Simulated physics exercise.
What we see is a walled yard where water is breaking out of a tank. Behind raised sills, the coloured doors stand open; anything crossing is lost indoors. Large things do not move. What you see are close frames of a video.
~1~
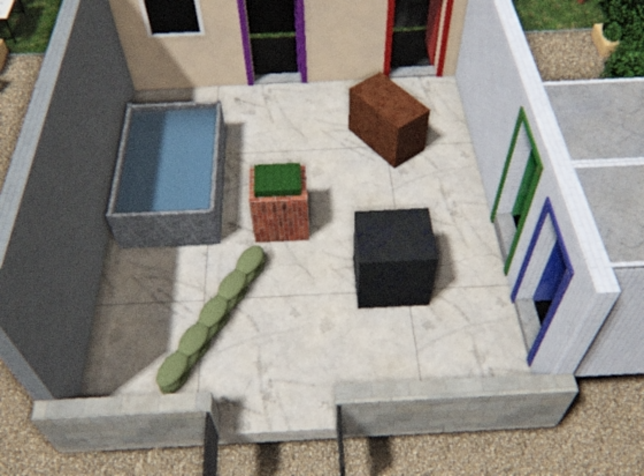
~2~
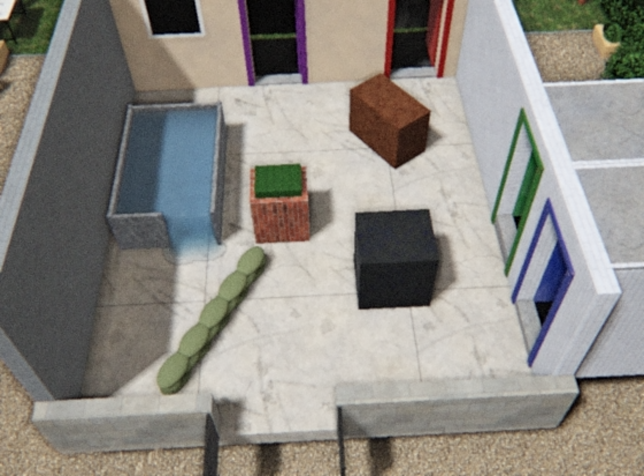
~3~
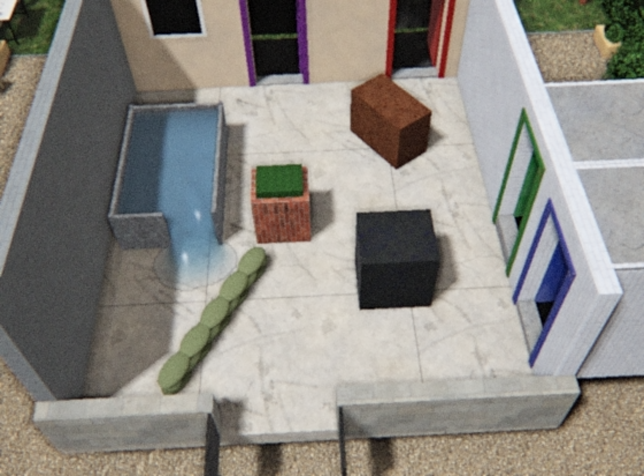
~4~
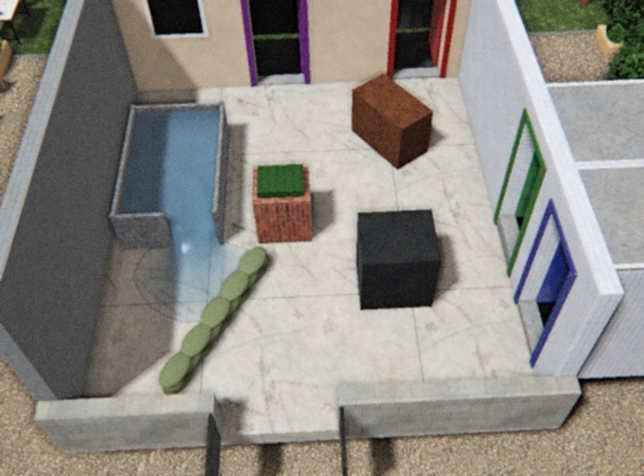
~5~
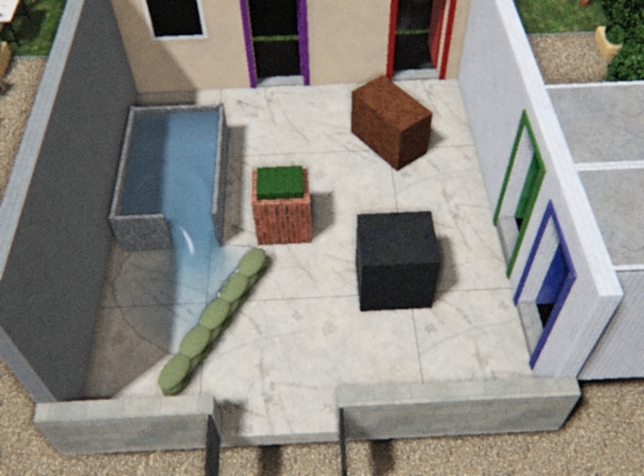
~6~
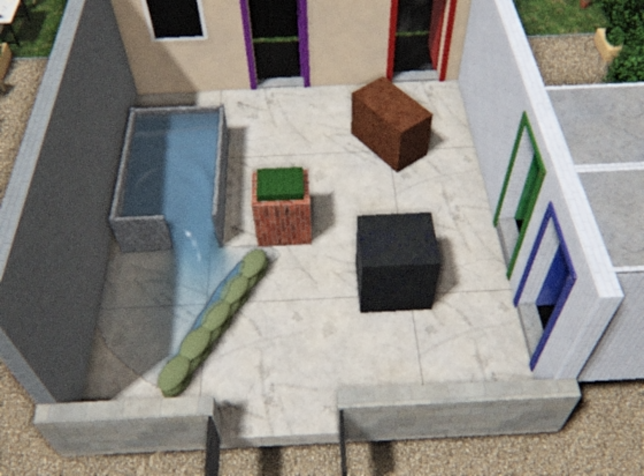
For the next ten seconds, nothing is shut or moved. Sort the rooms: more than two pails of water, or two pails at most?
Purple door - two pails at most; blue door - two pails at most; red door - two pails at most; green door - two pails at most.
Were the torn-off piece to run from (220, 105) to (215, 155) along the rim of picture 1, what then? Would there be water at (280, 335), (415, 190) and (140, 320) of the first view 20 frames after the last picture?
The first spot is spared, the second soaked and the third spared.
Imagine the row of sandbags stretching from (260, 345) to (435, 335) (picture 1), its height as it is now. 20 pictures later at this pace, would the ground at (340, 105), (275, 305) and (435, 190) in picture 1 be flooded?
In order - unaffected; swamped; unaffected.
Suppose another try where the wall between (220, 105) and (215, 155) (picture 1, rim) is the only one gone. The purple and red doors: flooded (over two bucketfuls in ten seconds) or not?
One by one: The purple one takes more; the red one goes over.
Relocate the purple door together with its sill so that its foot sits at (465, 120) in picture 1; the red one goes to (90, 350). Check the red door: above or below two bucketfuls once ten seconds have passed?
Red door: Goes past it.
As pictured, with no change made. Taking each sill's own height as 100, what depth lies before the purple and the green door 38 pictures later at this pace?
In order: Roughly 90 % and 10 %.
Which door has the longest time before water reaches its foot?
That is the red door.
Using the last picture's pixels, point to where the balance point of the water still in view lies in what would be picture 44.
Roughly at (205, 256).
A moment on, water covers 15 % of the floor; the purple door not reached, the blue door not reached, the red door not reached, the green door not reached.
Next, water covers 20 % of the floor; the purple door not reached, the blue door not reached, the red door not reached, the green door not reached.
Then, water covers 40 % of the floor; the purple door not reached, the blue door not reached, the red door not reached, the green door not reached.
Later, water covers 65 % of the floor; the purple door under two buckets in, the blue door wet at the sill, nothing in, the red door not reached, the green door wet at the sill, nothing in.
In the end, water covers 90 % of the floor; the purple door under two buckets in, the blue door wet at the sill, nothing in, the red door wet at the sill, nothing in, the green door wet at the sill, nothing in.
